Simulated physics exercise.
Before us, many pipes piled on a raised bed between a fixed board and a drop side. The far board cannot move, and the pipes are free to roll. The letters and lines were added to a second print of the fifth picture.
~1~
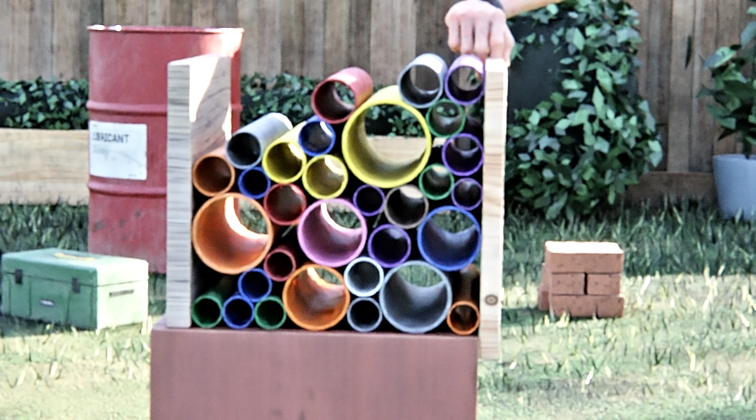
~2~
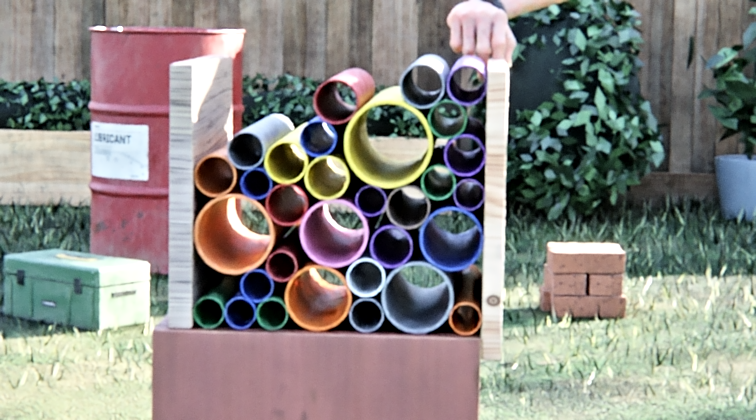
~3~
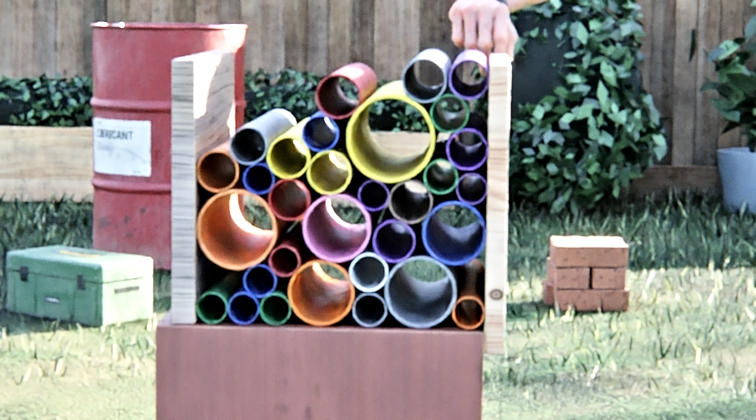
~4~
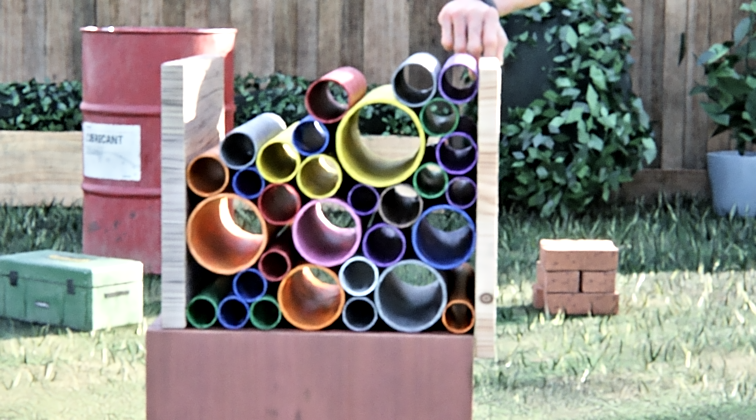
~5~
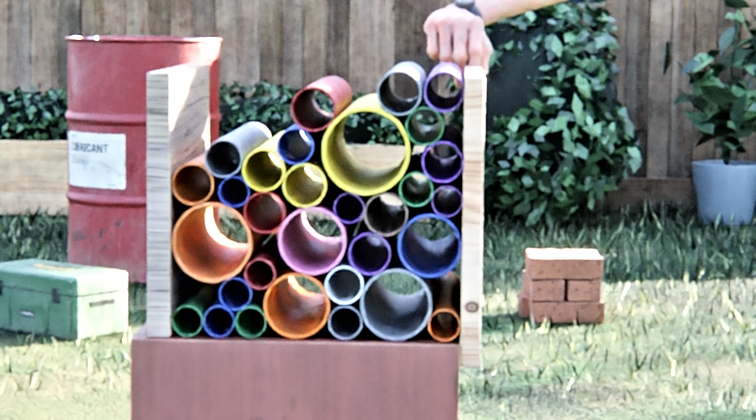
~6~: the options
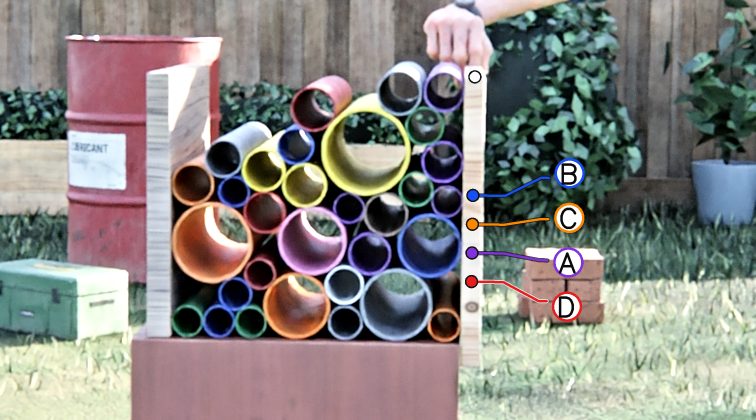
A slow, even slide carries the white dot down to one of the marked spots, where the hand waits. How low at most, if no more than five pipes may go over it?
The lowest mark that will do is D.
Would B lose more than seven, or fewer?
It loses fewer than seven.
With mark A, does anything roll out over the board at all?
Yes.
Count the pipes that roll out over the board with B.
It comes to four.
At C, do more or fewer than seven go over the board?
At C, fewer than seven.
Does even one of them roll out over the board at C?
Yes.
On the copy, A at (472, 253); B at (473, 196); C at (472, 224); D at (471, 282); the white dot at (475, 77).
On D. First, top of the board (464, 164).
Then, top of the board (462, 262).
Finally, top of the board (462, 280), five out over the board.
By contrast, A five out over the board; B four out over the board; C four out over the board.
